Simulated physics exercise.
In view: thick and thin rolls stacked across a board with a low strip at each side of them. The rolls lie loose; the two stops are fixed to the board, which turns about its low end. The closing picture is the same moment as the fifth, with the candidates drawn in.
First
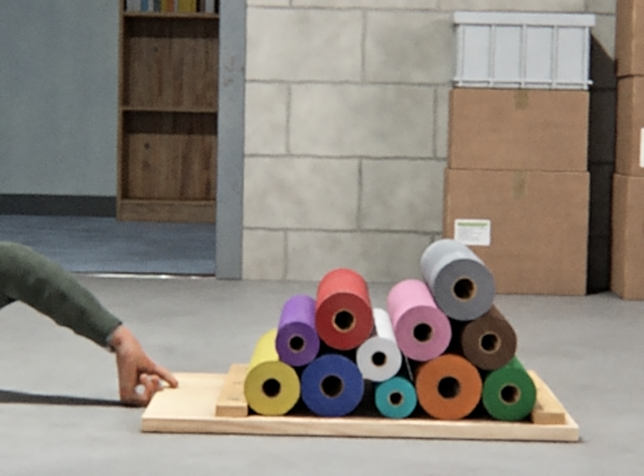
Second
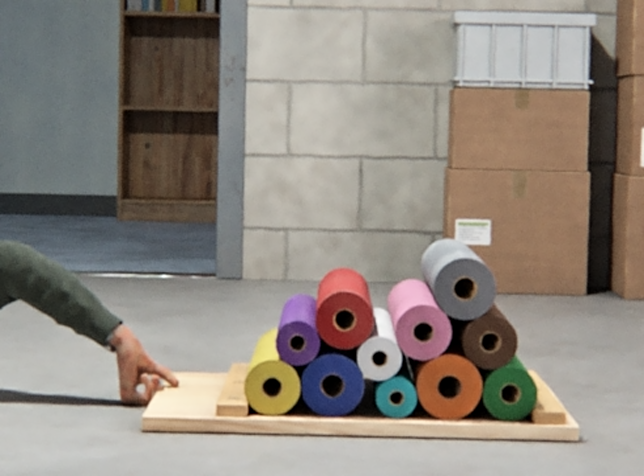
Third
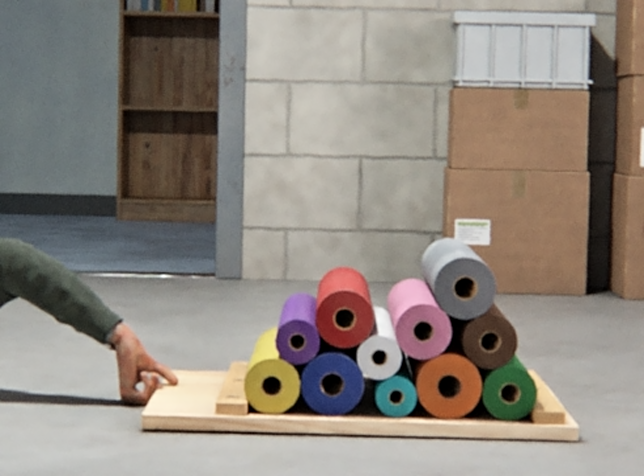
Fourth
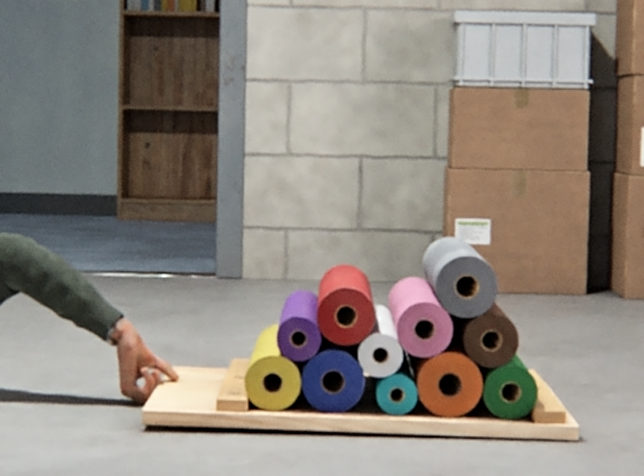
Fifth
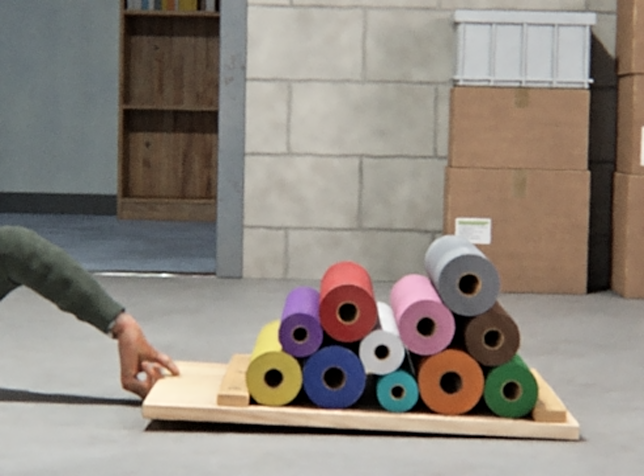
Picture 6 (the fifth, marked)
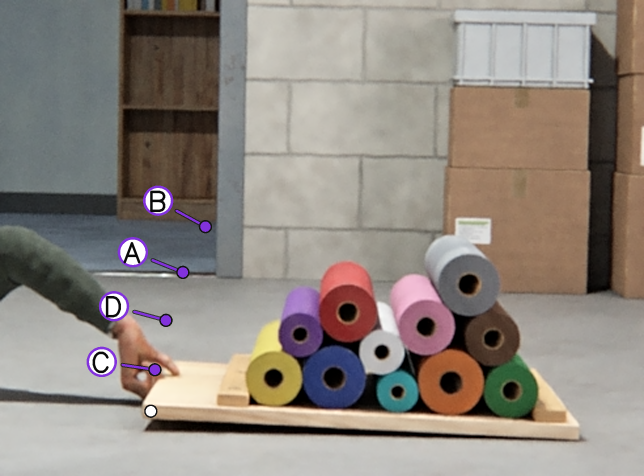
A hand slightly lifts the left end of a wooden board stacked with colourful rolls.
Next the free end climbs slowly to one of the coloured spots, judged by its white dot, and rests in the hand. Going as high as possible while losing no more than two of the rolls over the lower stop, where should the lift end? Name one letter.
Stop at D.
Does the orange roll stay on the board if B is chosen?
Yes.
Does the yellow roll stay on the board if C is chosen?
Yes, with C.
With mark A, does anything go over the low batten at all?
Yes, at A.
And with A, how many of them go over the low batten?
It comes to three.
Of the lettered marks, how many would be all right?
Two of them.
On the copy, A at (183, 272); B at (205, 227); C at (155, 370); D at (166, 320); the white dot at (151, 411).
On D. First, board at 12°.
Then, board at 14°.
Finally, board at 14°, none over the low batten.
By contrast, A three over the low batten (brown, pink, grey); B three over the low batten (brown, pink, grey); C none over the low batten.
